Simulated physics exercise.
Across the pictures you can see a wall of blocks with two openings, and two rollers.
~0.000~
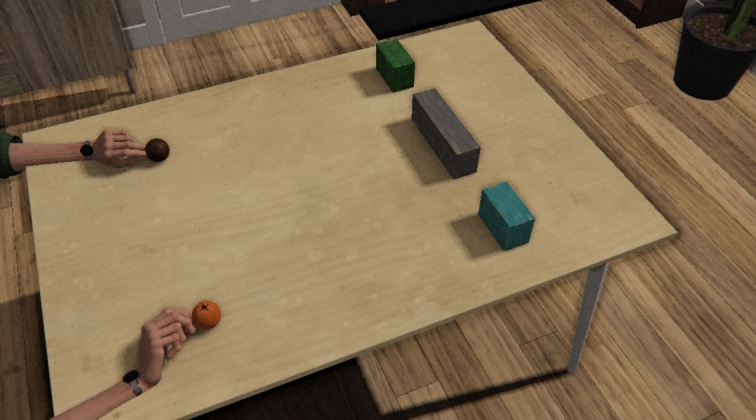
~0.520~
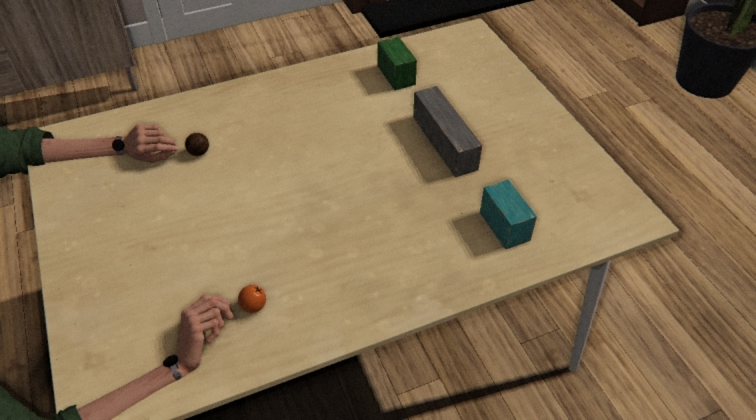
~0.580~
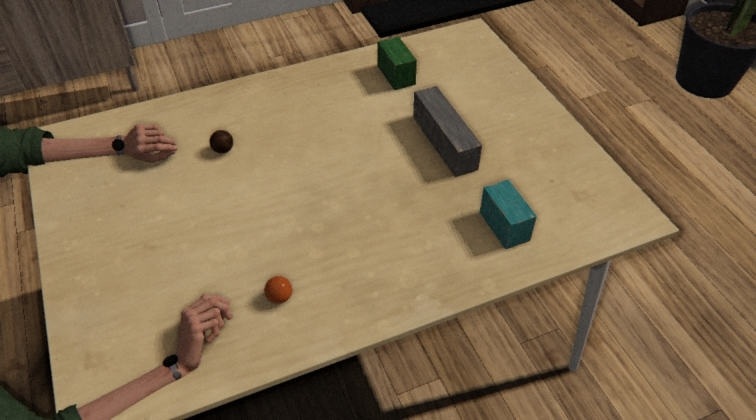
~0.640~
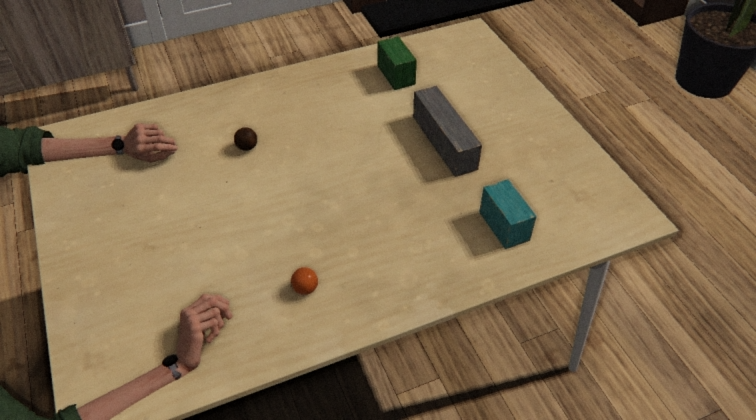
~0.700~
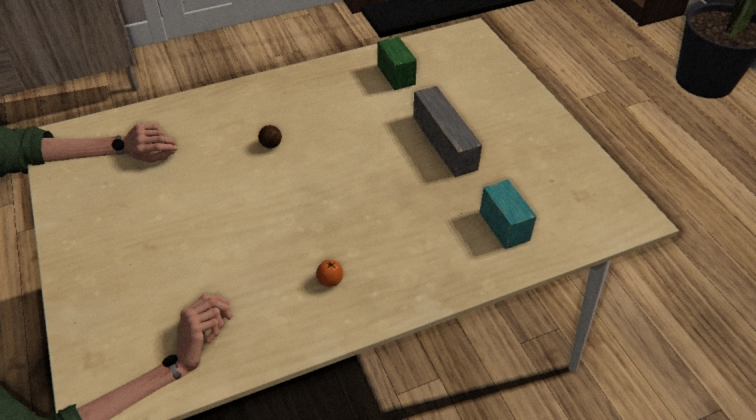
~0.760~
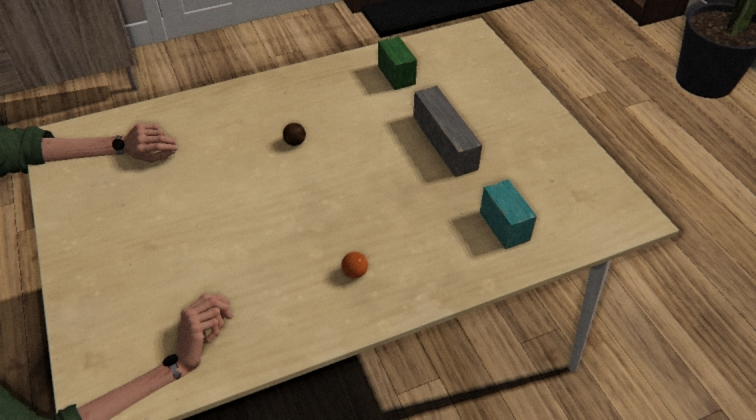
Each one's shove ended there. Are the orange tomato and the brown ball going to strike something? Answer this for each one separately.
At the end, my guess is the orange tomato never gets past. My guess is the brown ball never gets past.
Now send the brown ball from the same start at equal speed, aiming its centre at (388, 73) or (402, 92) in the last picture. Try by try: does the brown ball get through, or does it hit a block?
Taking the targets in order, it runs into a block and then goes between the blocks.
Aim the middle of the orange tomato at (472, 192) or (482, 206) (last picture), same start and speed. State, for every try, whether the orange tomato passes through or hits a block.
Taking the aims in order, it goes between the blocks; is held back by a block.
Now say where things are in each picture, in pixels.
Orange tomato (206, 315) under the hand; brown ball (157, 150) under the hand; green block (395, 65), in the first picture.
Orange tomato (252, 298); brown ball (197, 144), in the second picture.
Orange tomato (279, 290); brown ball (221, 142), in the third picture.
Orange tomato (304, 281); brown ball (246, 139), in the fourth picture.
Orange tomato (330, 273); brown ball (270, 137), in the fifth picture.
Orange tomato (355, 265); brown ball (294, 134); turquoise block (507, 214), in the sixth picture.
After 0.98 s, orange tomato heading on near (441, 237); brown ball heading on near (380, 126).
After 1.44 s, orange tomato coming back near (451, 236); brown ball coming back near (384, 153).
After 1.92 s, orange tomato coming back near (415, 250); brown ball coming back near (355, 193).
In the end (2.3 s), the orange tomato is stopped; the brown ball is stopped.
